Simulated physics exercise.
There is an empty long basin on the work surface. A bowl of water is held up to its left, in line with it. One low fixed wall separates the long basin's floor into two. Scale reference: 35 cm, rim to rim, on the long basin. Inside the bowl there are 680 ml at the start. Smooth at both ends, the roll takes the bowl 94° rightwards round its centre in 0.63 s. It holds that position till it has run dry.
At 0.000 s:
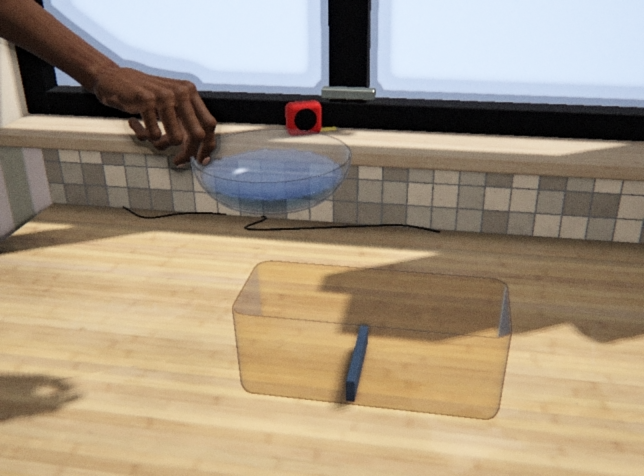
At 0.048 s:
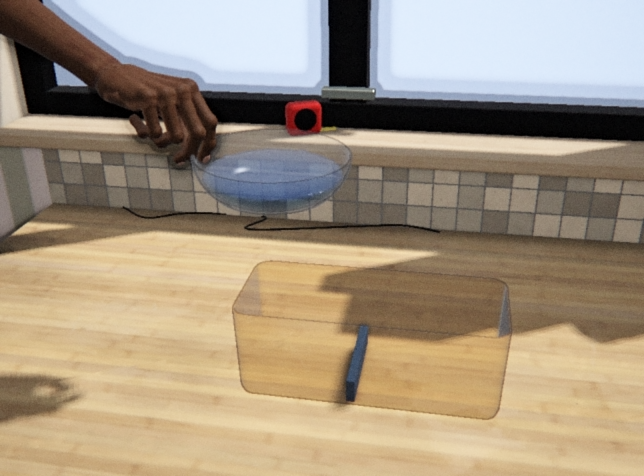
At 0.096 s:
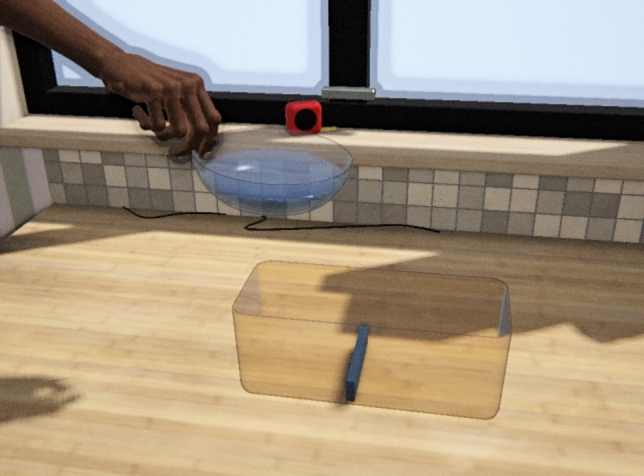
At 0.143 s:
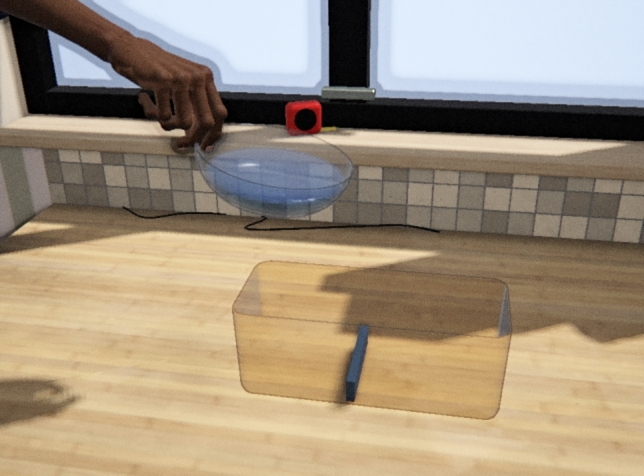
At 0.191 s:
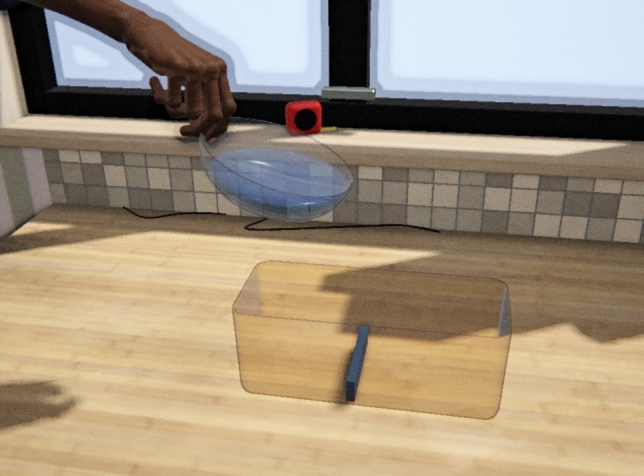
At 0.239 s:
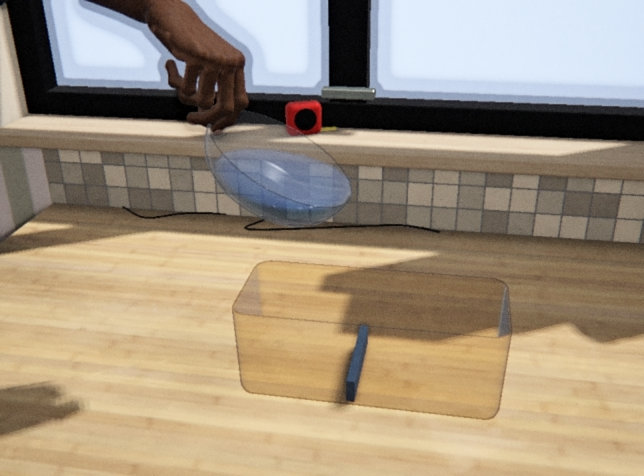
A dark-skinned hand at the upper left tilts a clear, round bowl of bluish water steadily to the right, its left side rising as the hand lifts and shifts rightwards. The bowl is above a pale wooden counter, before a tiled wall and a black-framed window, seen from slightly above by a still camera. A red and black object sits on the sill, a dark cord lies behind, and a clear, empty-of-water rectangular basin stands in front with a blue object.
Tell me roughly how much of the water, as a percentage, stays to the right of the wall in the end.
Around 71 per cent stays on the right.
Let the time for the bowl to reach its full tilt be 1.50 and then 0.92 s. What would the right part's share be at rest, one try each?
Respectively about 80 and 75 percent.
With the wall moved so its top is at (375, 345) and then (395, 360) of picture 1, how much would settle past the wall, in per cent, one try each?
Some 60 in a hundred, then some 40 in a hundred.
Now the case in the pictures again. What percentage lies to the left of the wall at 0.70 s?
Reading: Approx. 20 per cent.
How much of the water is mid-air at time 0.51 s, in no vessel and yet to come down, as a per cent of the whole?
My guess is roughly 52 %.
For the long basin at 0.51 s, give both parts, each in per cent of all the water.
Left side near 0, right side near 42.
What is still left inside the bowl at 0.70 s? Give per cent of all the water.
Roughly 0 per cent.
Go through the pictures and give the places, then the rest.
In the first picture, it leans 0°; its right rim is at (350, 159); the water meets the walls at (206, 166) and (344, 174); the long basin's rim runs from (245, 286) to (509, 309); the wall's top is at (358, 353).
In the second picture, it leans 1°; its right rim is at (350, 161); the water meets the walls at (206, 166) and (344, 175).
In the third picture, it leans 5°; its right rim is at (351, 166); the water meets the walls at (207, 163) and (344, 178).
In the fourth picture, it leans 12°; its right rim is at (352, 175); the water meets the walls at (209, 159) and (346, 182).
In the fifth picture, it leans 20°; its right rim is at (352, 186); the water meets the walls at (213, 157) and (347, 185).
In the sixth picture, it leans 30°; its right rim is at (350, 198); the water meets the walls at (220, 157) and (344, 187); 1 per cent is over the edge.
Then, 0.51 s in, the tilt is 85° and 5 per cent is still to pour, 0 is left of the wall and 42 right of it.
Then, 0.70 s in, the tilt is 94° and 0 per cent is still to pour, 19 is left of the wall and 76 right of it.
Then, 0.91 s in, the tilt is 94° and 0 per cent is still to pour, 26 is left of the wall and 71 right of it.
Then, 1.13 s in, the tilt is 94° and 0 per cent is still to pour, 27 is left of the wall and 71 right of it.
Finally, 27 per cent lies left of the wall, 71 right of it and 2 outside.
